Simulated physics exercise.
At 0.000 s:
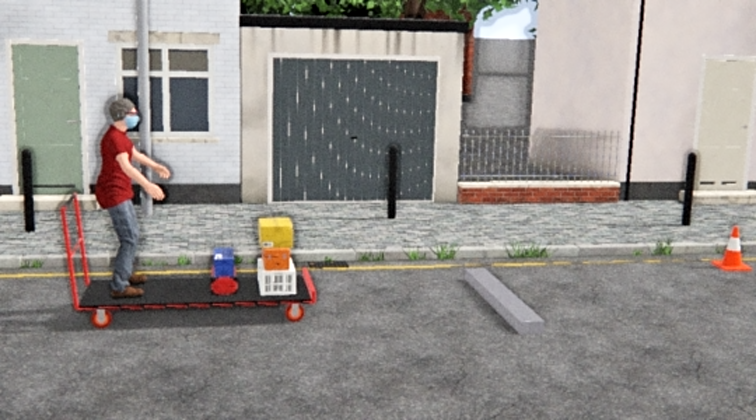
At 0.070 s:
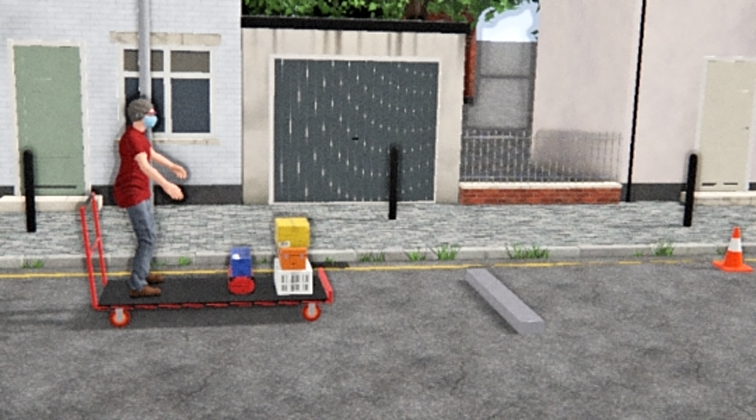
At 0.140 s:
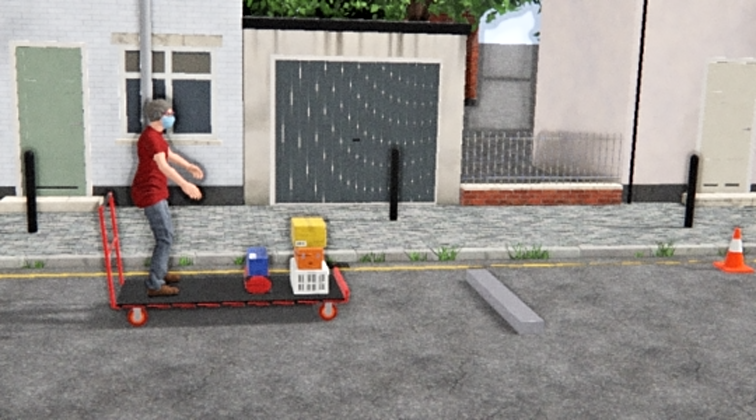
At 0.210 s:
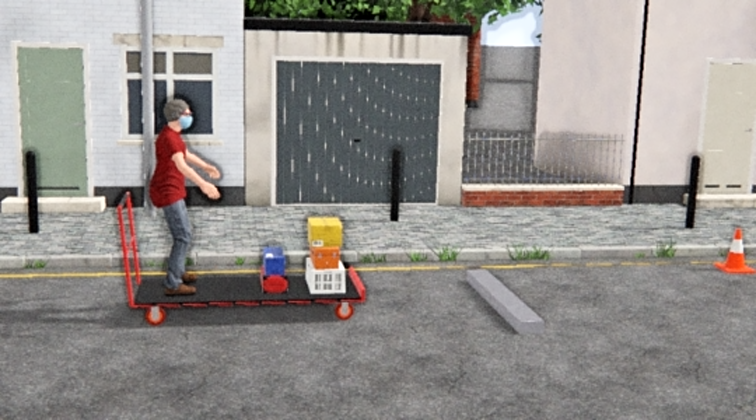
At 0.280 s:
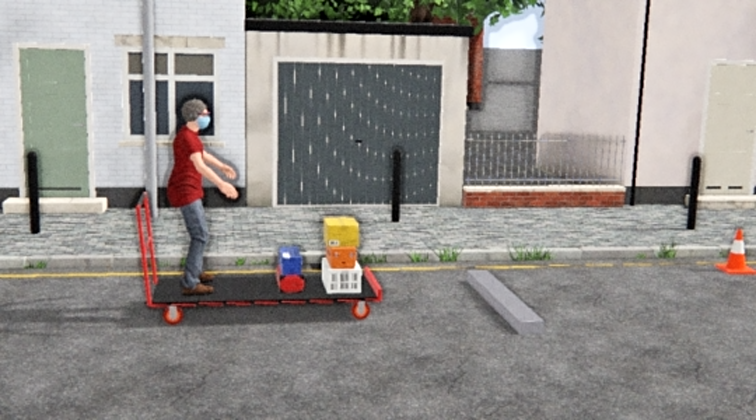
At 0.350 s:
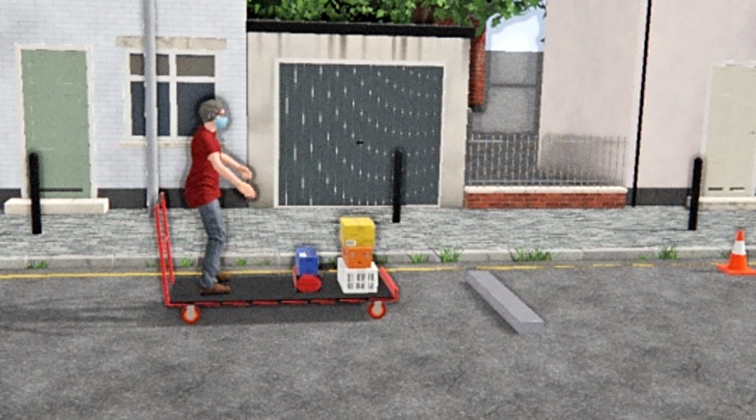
Masked person in a red shirt standing with arms outstretched on a flat trolley carrying stacked boxes, rolling right along a street.
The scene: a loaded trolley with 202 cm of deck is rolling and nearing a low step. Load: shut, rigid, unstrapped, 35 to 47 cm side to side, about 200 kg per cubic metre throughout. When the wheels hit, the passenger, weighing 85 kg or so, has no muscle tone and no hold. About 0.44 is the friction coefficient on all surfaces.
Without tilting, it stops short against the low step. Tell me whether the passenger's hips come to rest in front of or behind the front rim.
Behind it.
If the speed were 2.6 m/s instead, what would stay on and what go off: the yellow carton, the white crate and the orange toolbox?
Then yellow is gone, white is still aboard, orange is gone.
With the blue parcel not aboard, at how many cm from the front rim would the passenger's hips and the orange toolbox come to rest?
In that case hips 60 behind, orange 70 past.
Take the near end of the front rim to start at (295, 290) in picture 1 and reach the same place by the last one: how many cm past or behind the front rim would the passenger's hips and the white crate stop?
Rest points: Hips at 40 cm behind, white at 20 cm behind.
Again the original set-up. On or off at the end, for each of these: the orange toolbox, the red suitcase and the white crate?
Finally orange dropped, red still riding, white still riding.
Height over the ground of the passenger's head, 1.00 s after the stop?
60 cm up.
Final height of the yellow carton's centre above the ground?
Near 10 cm.
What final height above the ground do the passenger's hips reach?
Around 65 centimetres high.
The wheels strike at 0.86 s.
After 1.11 s the passenger's hips are 122 cm behind the rim, near (380, 218) in the last picture's view.
After 1.41 s the passenger's hips are 91 cm behind the rim, near (412, 237) in the last picture's view.
After 1.86 s the passenger's hips are 66 cm behind the rim, near (437, 243) in the last picture's view.
Final state at 3.7 s, past the rim, orange toolbox and yellow carton; behind it, blue parcel, white crate, red suitcase and the passenger's hips.
